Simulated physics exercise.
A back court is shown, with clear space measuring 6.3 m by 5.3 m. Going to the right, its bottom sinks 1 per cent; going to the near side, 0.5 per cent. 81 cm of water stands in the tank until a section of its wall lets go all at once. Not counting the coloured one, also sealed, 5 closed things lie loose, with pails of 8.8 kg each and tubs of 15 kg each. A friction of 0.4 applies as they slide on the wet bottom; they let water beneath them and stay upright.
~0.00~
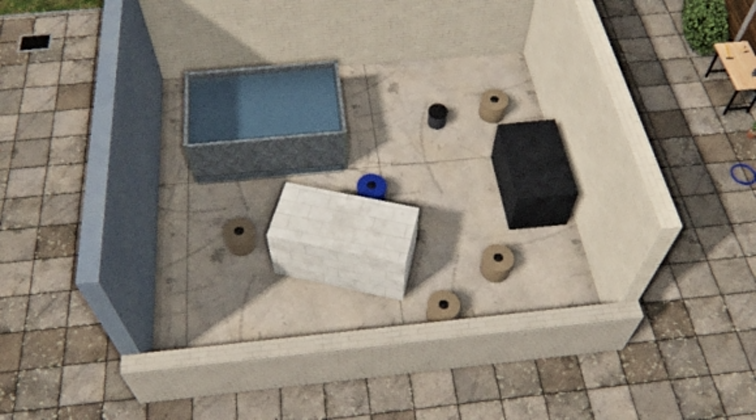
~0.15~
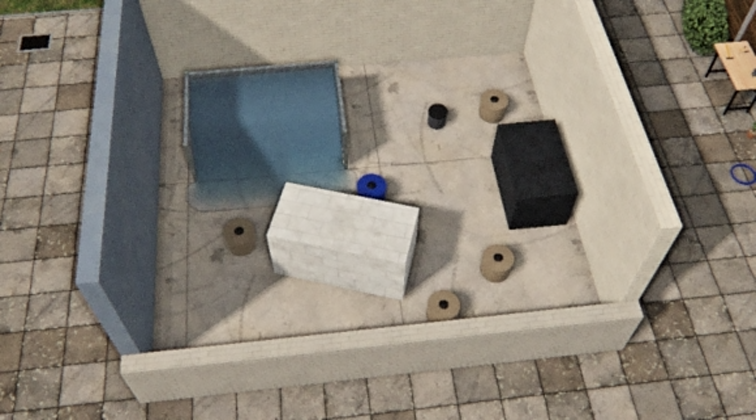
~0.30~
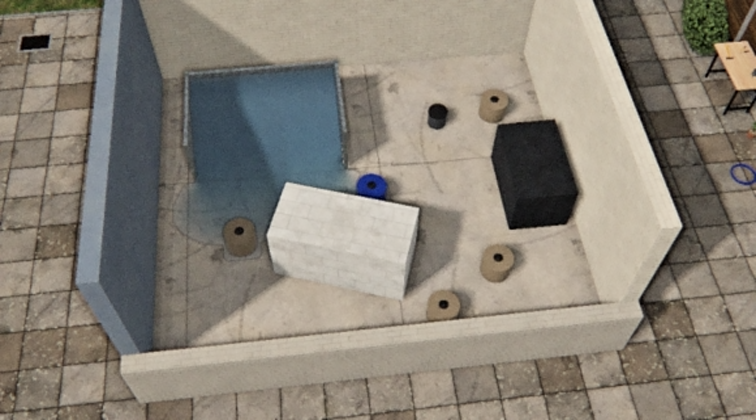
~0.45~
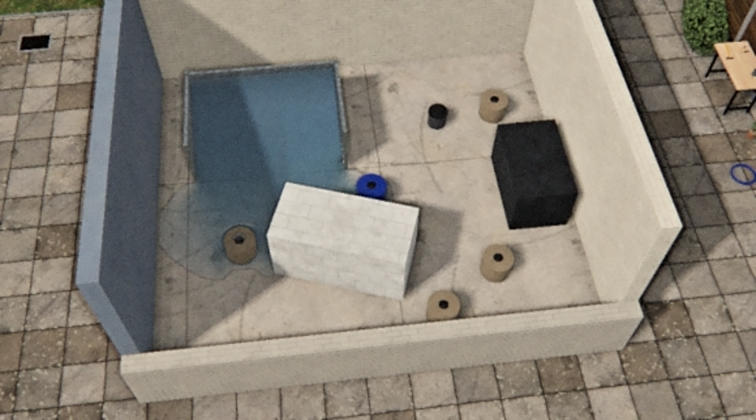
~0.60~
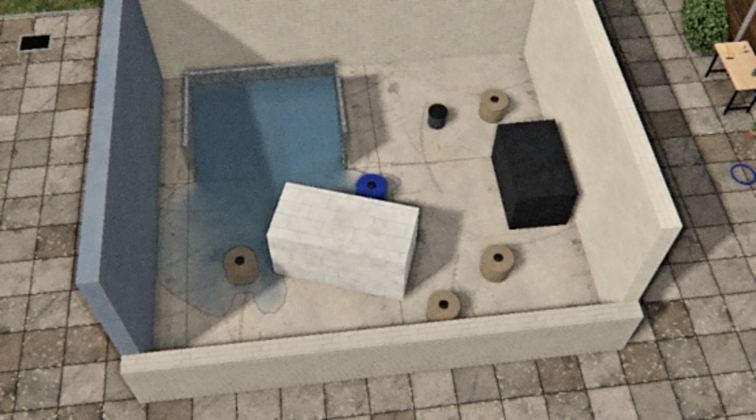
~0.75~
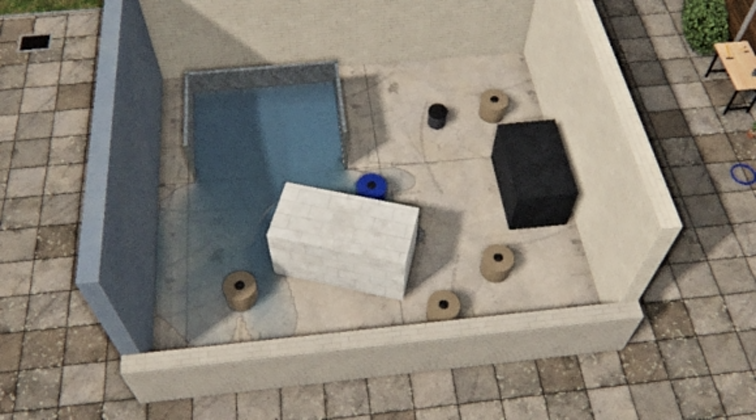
The clip opens on a walled court with a full water tank at the back left, a white block, a black block and several small round containers. The tank's near side gives way and water spreads toward the viewer, pushing one tan container nearer, while the blue one stays put.
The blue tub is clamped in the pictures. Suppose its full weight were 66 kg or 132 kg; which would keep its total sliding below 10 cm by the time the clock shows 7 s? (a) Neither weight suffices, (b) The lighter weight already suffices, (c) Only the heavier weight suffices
Answer: C.
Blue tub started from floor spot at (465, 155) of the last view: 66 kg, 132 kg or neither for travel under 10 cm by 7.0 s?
Looks like the outcome is this: The lighter one does it.
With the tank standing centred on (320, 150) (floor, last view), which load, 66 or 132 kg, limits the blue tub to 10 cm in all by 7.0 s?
Result, then: Both fail.
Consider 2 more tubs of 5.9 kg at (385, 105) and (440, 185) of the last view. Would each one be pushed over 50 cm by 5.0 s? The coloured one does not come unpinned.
So the first one stays inside and the second one crosses the line.
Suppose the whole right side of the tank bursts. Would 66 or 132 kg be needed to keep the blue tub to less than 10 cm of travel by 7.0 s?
Well, in that case the light one does it.
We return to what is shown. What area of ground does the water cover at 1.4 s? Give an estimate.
Somewhere about 15 m2, give or take.
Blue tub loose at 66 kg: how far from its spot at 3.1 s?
I'd put it at roughly 50 cm.
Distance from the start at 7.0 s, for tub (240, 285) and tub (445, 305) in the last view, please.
Net shift, one by one: 400 cm / 120 cm.
After 1.4 s the blue tub would be 14 cm from its start with 66 kg and 0 cm from its start with 132 kg; 16 cm of water round it then.
After 3.1 s the blue tub would be 48 cm from its start with 66 kg and 0 cm from its start with 132 kg; 7 cm of water round it then.
After 4.9 s the blue tub would be 48 cm from its start with 66 kg and 0 cm from its start with 132 kg; 6 cm of water round it then.
After 7.0 s the blue tub would be 48 cm from its start with 66 kg and 0 cm from its start with 132 kg; 9 cm of water round it then.
